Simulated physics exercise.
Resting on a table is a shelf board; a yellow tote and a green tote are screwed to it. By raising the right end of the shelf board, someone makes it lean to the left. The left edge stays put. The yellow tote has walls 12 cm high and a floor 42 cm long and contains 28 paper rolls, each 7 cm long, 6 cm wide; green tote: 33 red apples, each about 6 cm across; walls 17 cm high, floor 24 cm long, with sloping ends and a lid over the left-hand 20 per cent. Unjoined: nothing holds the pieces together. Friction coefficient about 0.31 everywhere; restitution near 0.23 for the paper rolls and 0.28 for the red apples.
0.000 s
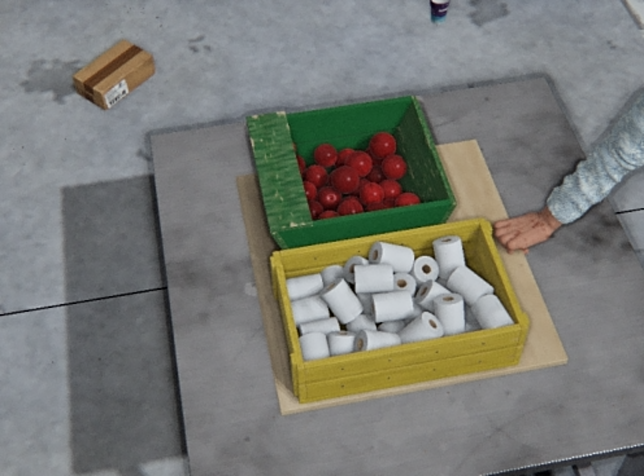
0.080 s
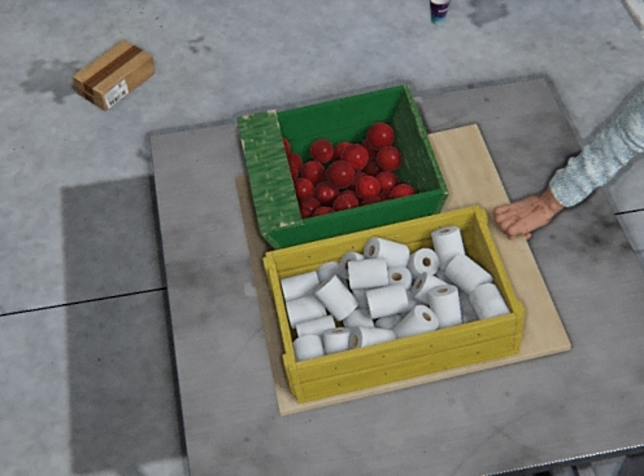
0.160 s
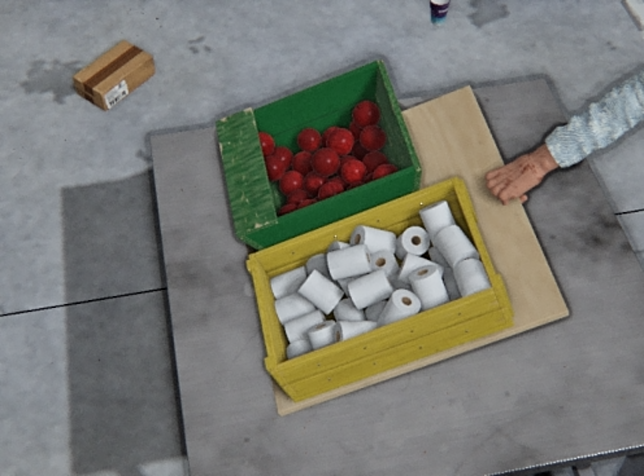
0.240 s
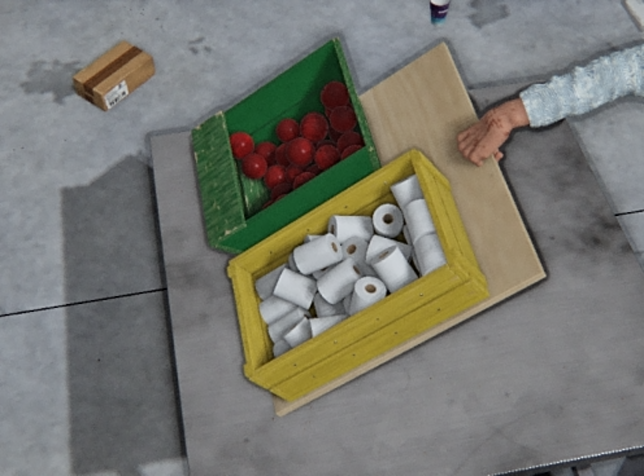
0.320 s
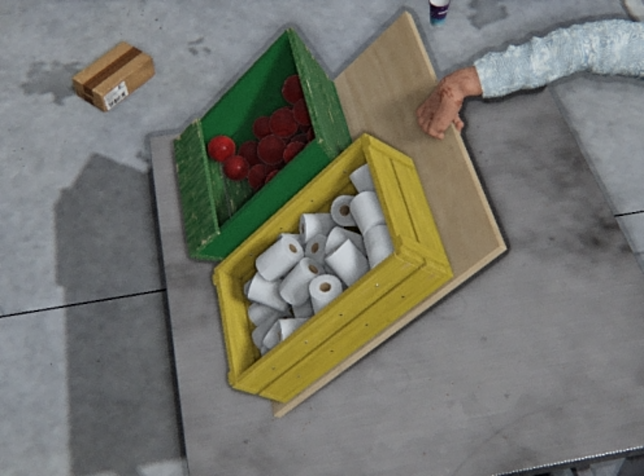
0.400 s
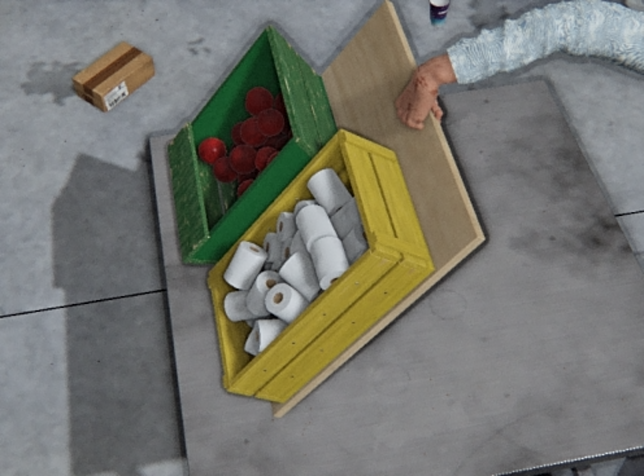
On a grey table, a hand raising the right end of a board, steeply tilting green and yellow crates of red balls and white rolls leftward.
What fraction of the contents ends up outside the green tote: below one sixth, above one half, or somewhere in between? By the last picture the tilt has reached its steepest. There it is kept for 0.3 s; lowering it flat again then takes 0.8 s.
Below one sixth.
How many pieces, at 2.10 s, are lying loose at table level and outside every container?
Count: Around 1.
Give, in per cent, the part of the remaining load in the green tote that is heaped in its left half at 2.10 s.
Around 70%.
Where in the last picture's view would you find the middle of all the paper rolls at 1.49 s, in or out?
Near (316, 338).
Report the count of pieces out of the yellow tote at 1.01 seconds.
At that moment the yellow tote count out stands near 8.
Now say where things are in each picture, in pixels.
In the first frame (each is followed by its nearest rim corner in this view), green tote, (277, 229); yellow tote, (304, 365); 0° from level; none out.
The second frame shows green tote, (267, 230); yellow tote, (296, 365); 5° from level.
The third frame shows green tote, (244, 233); yellow tote, (277, 368); 18° from level.
The fourth frame shows green tote, (217, 242); yellow tote, (254, 373); 34° from level.
The fifth frame shows green tote, (197, 252); yellow tote, (237, 381); 47° from level.
The sixth frame shows green tote, (190, 257); yellow tote, (230, 384); 52° from level; none out.
After 0.67 s, tilt 52°; yellow tote 22 in, 6 out and green tote 33 in, 0 out.
After 1.01 s, tilt 35°; yellow tote 20 in, 8 out and green tote 33 in, 0 out.
After 1.49 s, tilt 0°; yellow tote 20 in, 8 out and green tote 33 in, 0 out.
When it is over (at 2.10 s), yellow tote 20 in, 8 out and green tote 33 in, 0 out. Asked share, 0 of 33, 0 per cent.
